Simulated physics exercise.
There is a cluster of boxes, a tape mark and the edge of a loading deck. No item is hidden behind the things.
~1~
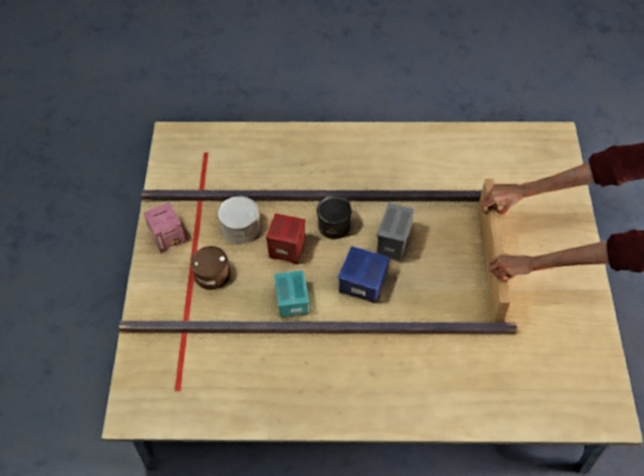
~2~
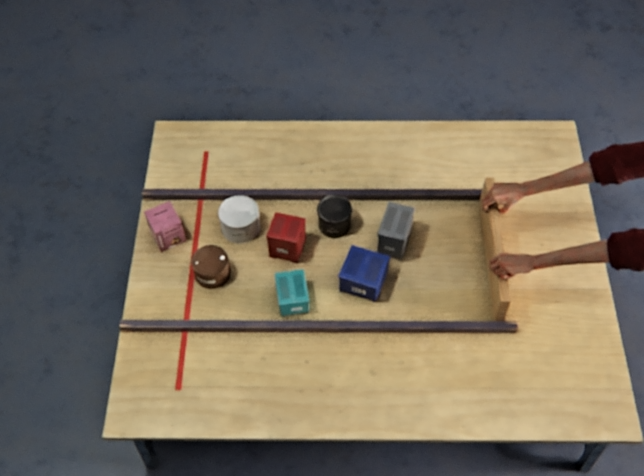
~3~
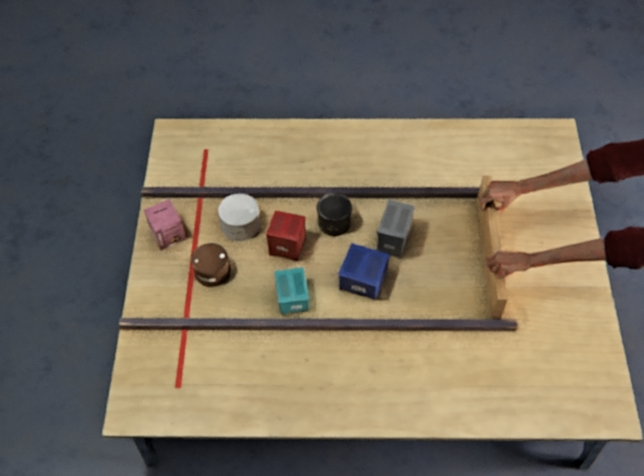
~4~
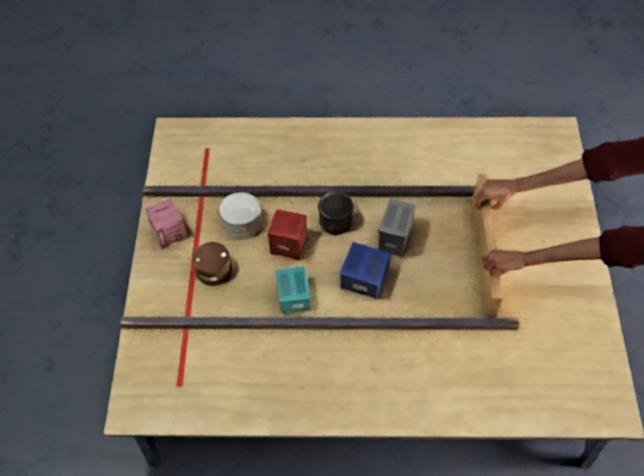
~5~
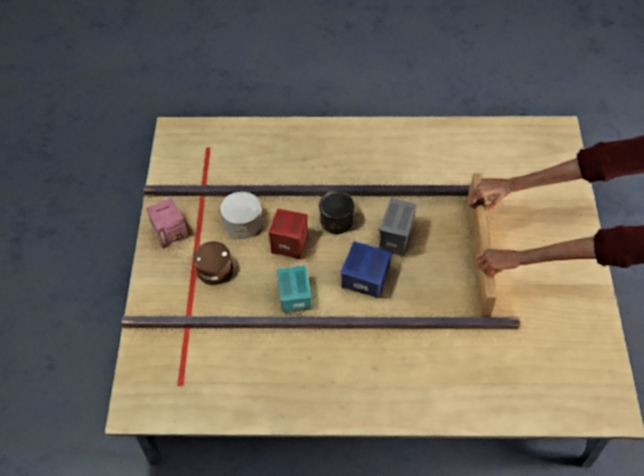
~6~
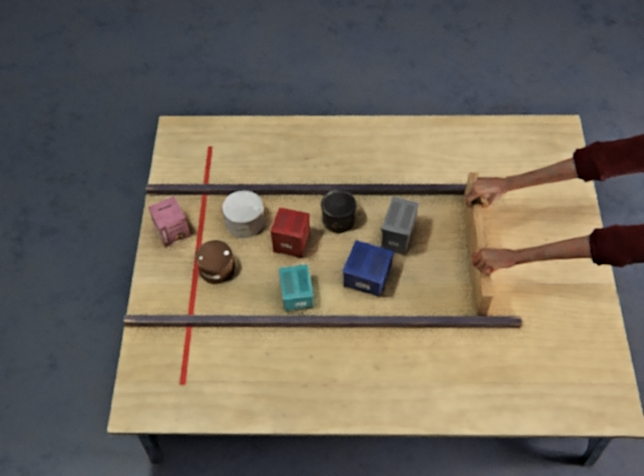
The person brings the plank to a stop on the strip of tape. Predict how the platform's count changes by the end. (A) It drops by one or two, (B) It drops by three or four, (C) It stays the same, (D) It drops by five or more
It drops by one or two.
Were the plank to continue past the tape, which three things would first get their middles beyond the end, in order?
They are the pink box, then the brown canister, then the turquoise tote.
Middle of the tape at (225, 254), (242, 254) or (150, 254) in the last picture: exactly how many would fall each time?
Counts per try, in order: 0 / 0 / 7.
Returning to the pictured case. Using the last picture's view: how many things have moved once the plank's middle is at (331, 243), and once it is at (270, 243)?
Tally at point one: 5; at point two: 7.
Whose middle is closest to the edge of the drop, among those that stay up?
The foremost one is the turquoise tote.
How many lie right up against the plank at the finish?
The count in contact is 3.
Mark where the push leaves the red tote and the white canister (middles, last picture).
Look around (152, 244) for the first and around (152, 218) for the second.
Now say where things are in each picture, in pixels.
In the first picture, pink box (165, 227); brown canister (211, 268); white canister (239, 220); plank (494, 249); tape (193, 260).
In the second picture, brown canister (211, 267); black pail (335, 217).
In the third picture, white canister (240, 218); grey tote (395, 230).
In the fourth picture, pink box (166, 224); blue tote (365, 271).
In the fifth picture, brown canister (213, 263); turquoise tote (294, 289).
In the sixth picture, pink box (169, 222); brown canister (215, 262); white canister (244, 215); plank (478, 243); tape (198, 254).
A little later, none off yet; pink box at rest near (169, 222); brown canister at rest near (215, 262); white canister at rest near (244, 215).
Next, none off yet; pink box at rest near (169, 222); brown canister shifted a little near (208, 260); white canister at rest near (241, 214).
When it is over, the number that fall off is one or two; down, brown canister and pink box.
